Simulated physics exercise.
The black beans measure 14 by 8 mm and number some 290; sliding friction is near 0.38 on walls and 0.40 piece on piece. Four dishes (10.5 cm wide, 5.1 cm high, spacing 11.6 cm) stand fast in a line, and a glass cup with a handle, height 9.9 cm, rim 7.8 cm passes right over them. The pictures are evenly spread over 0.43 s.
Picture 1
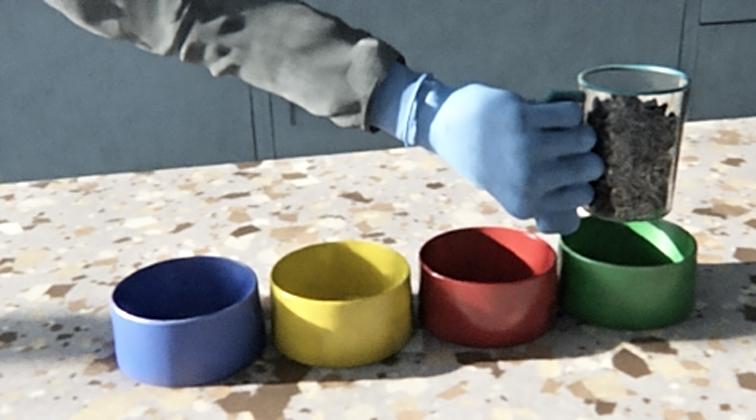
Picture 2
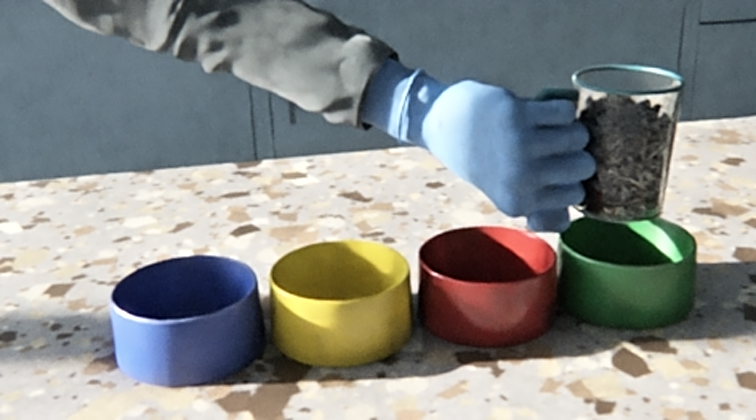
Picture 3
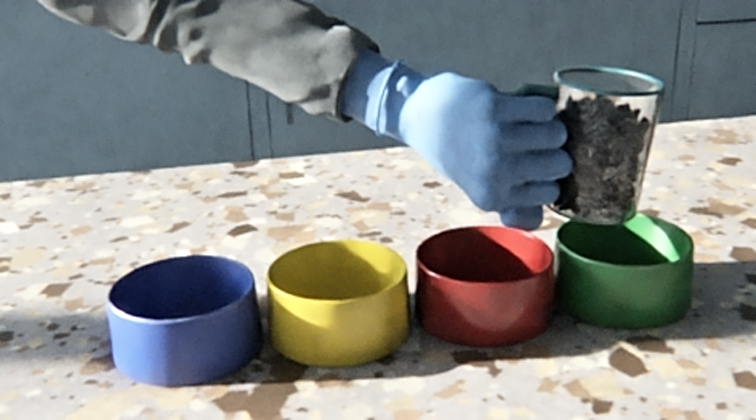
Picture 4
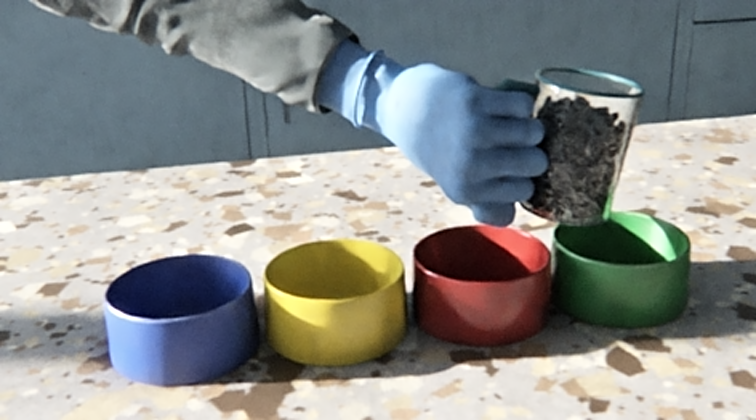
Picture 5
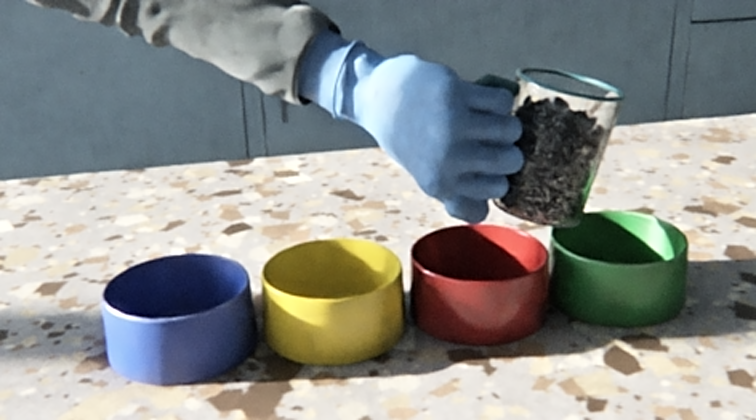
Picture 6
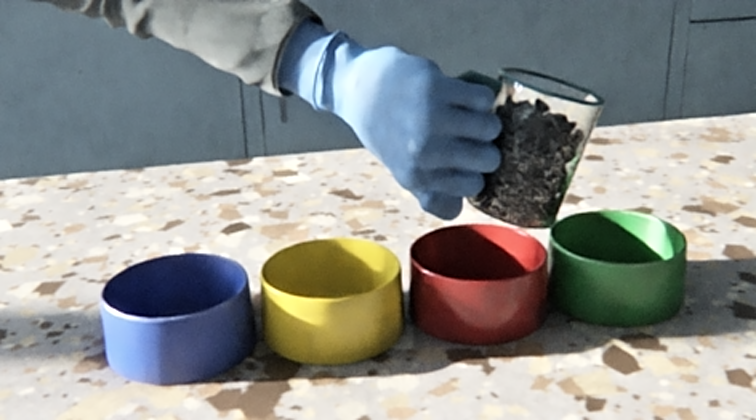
A blue-gloved hand holds a glass cup of small black pieces upright above the green dish, at the right end of a row of four coloured dishes. The hand carries the cup a short way left toward the space above the red dish, gradually leaning its rim to the right.
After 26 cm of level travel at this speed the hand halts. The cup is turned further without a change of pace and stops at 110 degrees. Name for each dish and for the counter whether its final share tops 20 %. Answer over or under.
Red dish: Under; blue dish: Under; green dish: Under; yellow dish: Over; on the counter: Under.
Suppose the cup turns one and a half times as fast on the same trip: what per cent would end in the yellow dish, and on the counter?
In that case yellow 100; counter 0.
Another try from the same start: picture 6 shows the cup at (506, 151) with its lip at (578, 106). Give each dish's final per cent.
Red 0; blue 0; green 0; yellow 100.
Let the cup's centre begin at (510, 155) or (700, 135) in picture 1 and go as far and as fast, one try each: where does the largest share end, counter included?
The winner: Blue; red.
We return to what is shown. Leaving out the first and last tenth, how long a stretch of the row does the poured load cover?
Roughly 6 cm.
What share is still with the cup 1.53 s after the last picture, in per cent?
About 100 per cent.
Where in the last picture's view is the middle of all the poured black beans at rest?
At about (348, 295).
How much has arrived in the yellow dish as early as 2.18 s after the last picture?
Near 60 per cent so far.
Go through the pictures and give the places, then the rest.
Cup at (630, 144), tilt 0 degrees, lip at (683, 76), moved 0.0 cm; middle of the pieces at (627, 152); green dish at (627, 239); red dish at (487, 254); yellow dish at (340, 270); blue dish at (185, 287), in the first frame.
Cup at (622, 144), tilt 1 degrees, lip at (677, 77), moved 0.6 cm; middle of the pieces at (619, 152), in the second frame.
Cup at (599, 145), tilt 5 degrees, lip at (658, 82), moved 2.2 cm; middle of the pieces at (596, 153), in the third frame.
Cup at (576, 147), tilt 9 degrees, lip at (638, 87), moved 3.8 cm; middle of the pieces at (572, 154), in the fourth frame.
Cup at (553, 148), tilt 13 degrees, lip at (618, 92), moved 5.5 cm; middle of the pieces at (548, 155), in the fifth frame.
Cup at (530, 149), tilt 17 degrees, lip at (599, 97), moved 7.1 cm; middle of the pieces at (526, 157); green dish at (617, 236); red dish at (478, 251); yellow dish at (331, 268); blue dish at (176, 284), in the sixth frame.
Then, 0.91 s after the last picture, tilt 60 degrees; cup holds 100 %.
Then, 1.53 s after the last picture, tilt 89 degrees; cup holds 100 %.
Then, 2.18 s after the last picture, tilt 110 degrees; cup holds 40 %, yellow 60 %.
In the end, red 0 %, blue 0 %, green 0 %, yellow 95 %, counter 5 %.
